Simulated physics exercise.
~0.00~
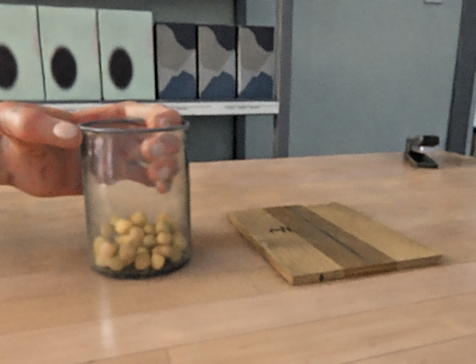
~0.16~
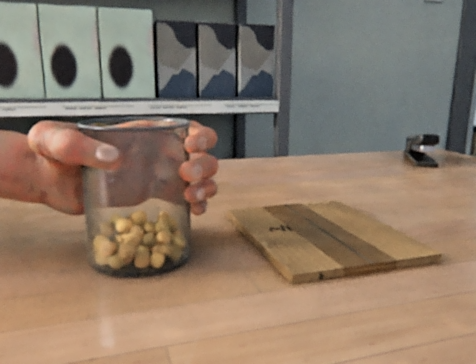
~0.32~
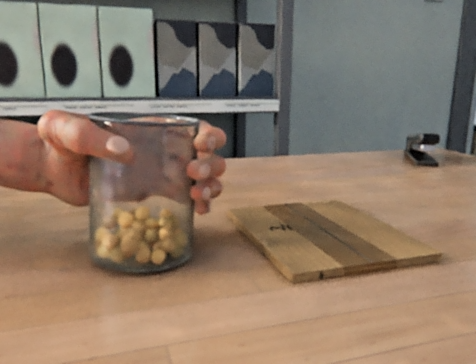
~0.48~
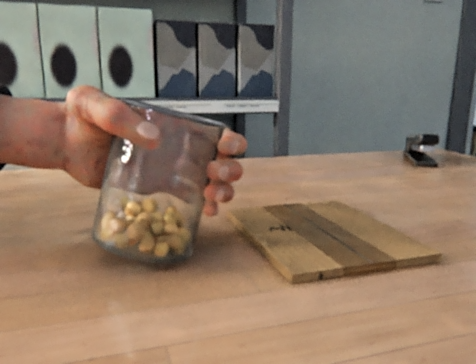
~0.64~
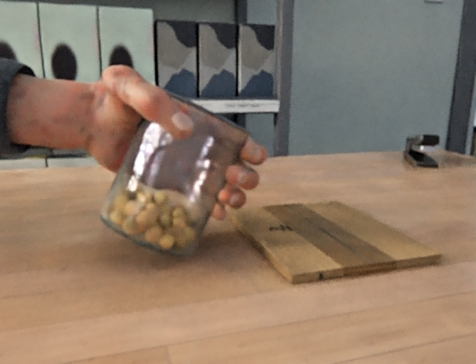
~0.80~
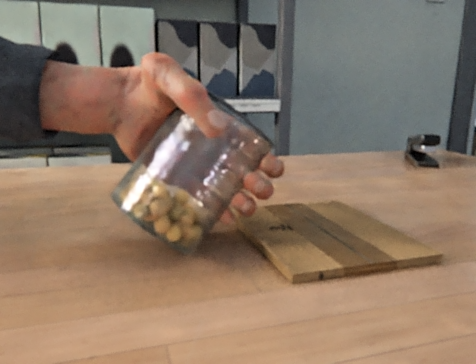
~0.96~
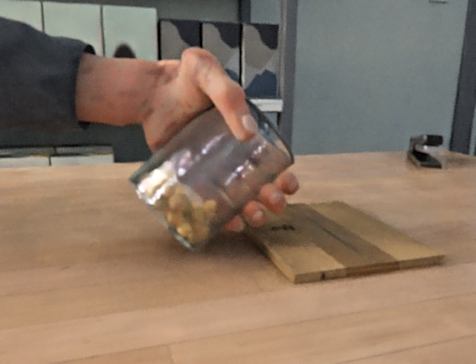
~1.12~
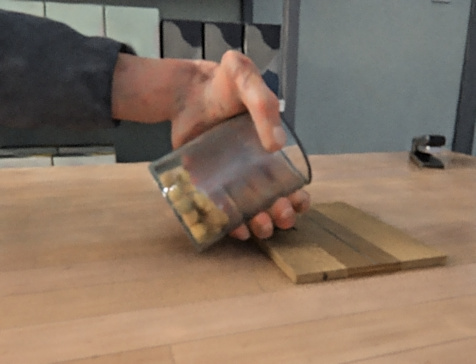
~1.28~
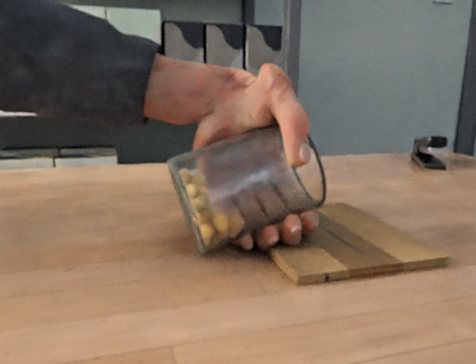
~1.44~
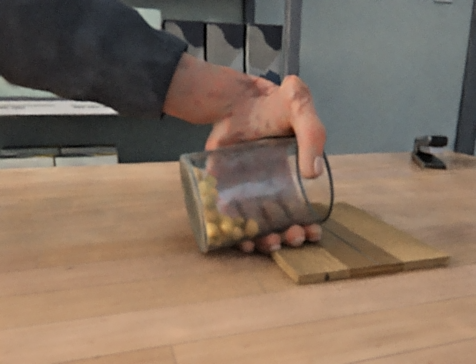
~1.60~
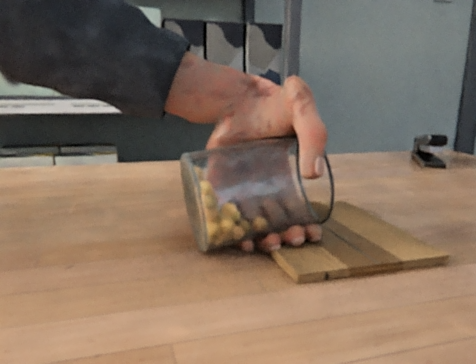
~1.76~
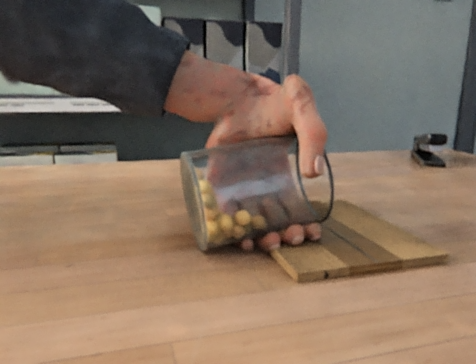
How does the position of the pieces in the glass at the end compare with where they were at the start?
They end up farther to the right and a little higher in view, still inside the glass. At the start they were lower and more to the left, at the bottom of the upright glass.
